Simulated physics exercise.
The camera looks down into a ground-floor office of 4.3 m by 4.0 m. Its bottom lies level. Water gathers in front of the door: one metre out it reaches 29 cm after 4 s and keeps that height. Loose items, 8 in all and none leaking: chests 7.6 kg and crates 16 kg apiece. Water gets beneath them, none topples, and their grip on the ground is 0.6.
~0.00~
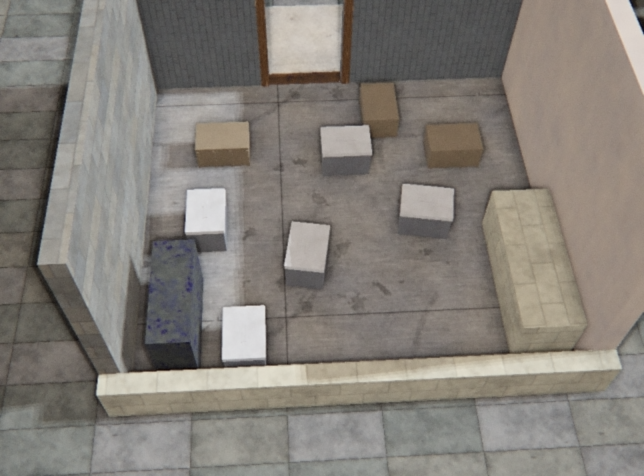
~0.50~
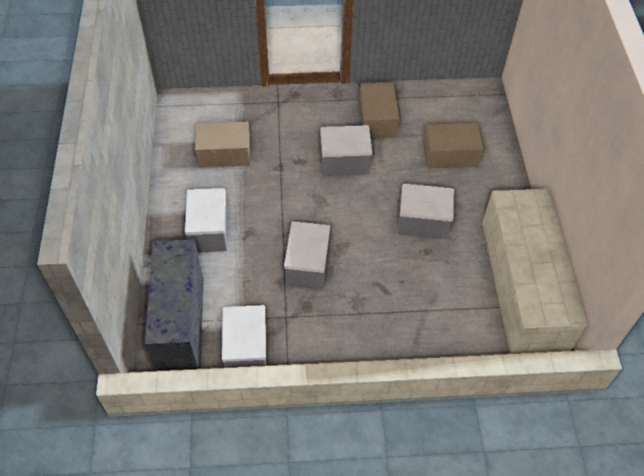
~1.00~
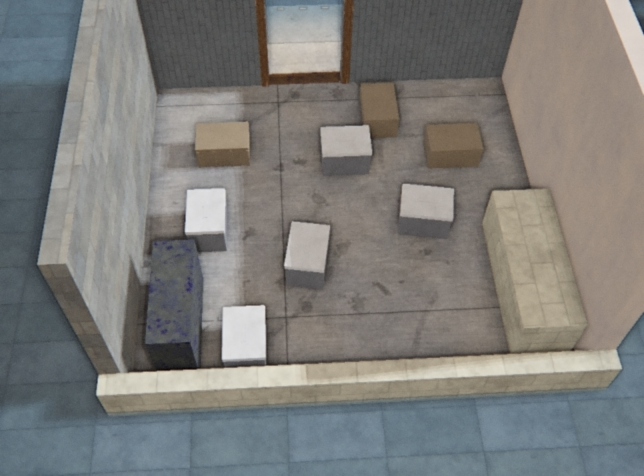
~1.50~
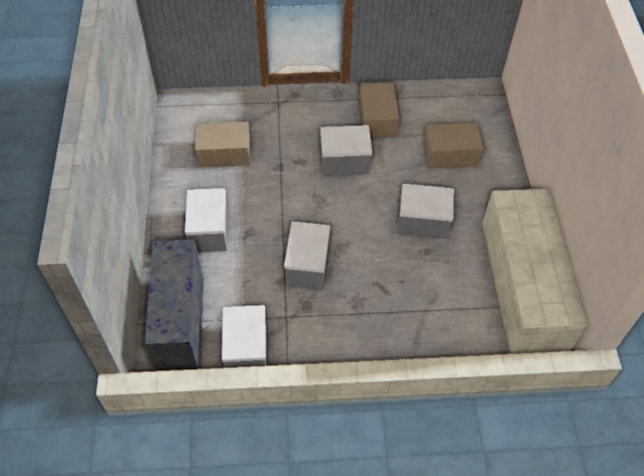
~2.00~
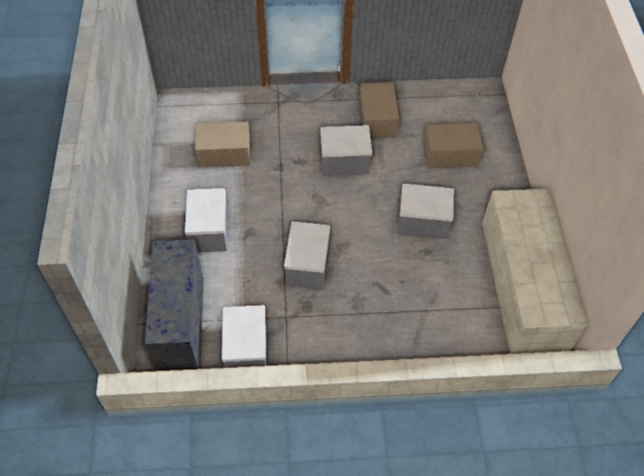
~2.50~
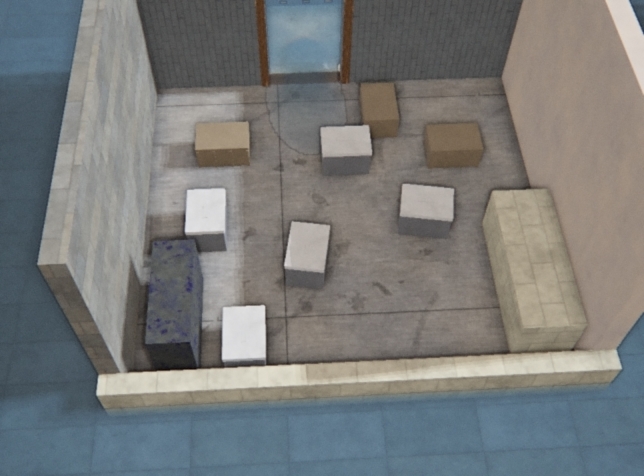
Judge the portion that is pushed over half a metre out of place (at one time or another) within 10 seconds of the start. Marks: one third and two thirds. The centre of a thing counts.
It is one to two thirds.
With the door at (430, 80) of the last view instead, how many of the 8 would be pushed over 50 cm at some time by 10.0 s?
Then 5.
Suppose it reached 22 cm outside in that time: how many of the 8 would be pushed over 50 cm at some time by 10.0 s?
In that case 3 of them.
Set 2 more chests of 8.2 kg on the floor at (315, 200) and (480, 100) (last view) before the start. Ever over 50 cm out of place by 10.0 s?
In that order: More, less.
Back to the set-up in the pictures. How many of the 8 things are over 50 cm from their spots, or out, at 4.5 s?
By then 1.
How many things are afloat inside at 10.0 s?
5 of them.
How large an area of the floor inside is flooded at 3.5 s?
Roughly 4.0 m2.
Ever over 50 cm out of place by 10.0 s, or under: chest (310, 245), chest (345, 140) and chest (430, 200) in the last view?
In turn: More, more, past it.
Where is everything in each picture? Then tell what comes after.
A chest at (428, 201), on the bottom; a crate at (454, 137) rests on the ground; 0.0 m2 under water; 0 of 8 have shifted, in the first frame.
A chest at (428, 201) rests on the ground; a crate at (454, 137), on the bottom; 0.0 m2 under water; 0 of 8 have shifted, in the second frame.
A chest at (428, 201), on the bottom; a crate at (454, 137), on the bottom; 0.0 m2 under water; 0 of 8 have shifted, in the third frame.
A chest at (428, 201) rests on the ground; a crate at (454, 137), on the bottom; 0.0 m2 under water; 0 of 8 have shifted, in the fourth frame.
A chest at (428, 201), on the bottom; a crate at (454, 137) rests on the ground; water covers 0.2 m2; 0 of 8 have shifted, in the fifth frame.
A chest at (428, 201), on the bottom; a crate at (454, 137), on the bottom; water covers 0.9 m2; 0 of 8 have shifted, in the sixth frame.
After 3.5 s 0 of 8 are over 50 cm from their spots; 0 afloat.
After 4.5 s 1 of 8 are over 50 cm from their spots; 1 afloat.
After 7.0 s 4 of 8 are over 50 cm from their spots; 6 afloat.
After 10.0 s 3 of 8 are over 50 cm from their spots, and 4 have been at some point; 5 afloat.
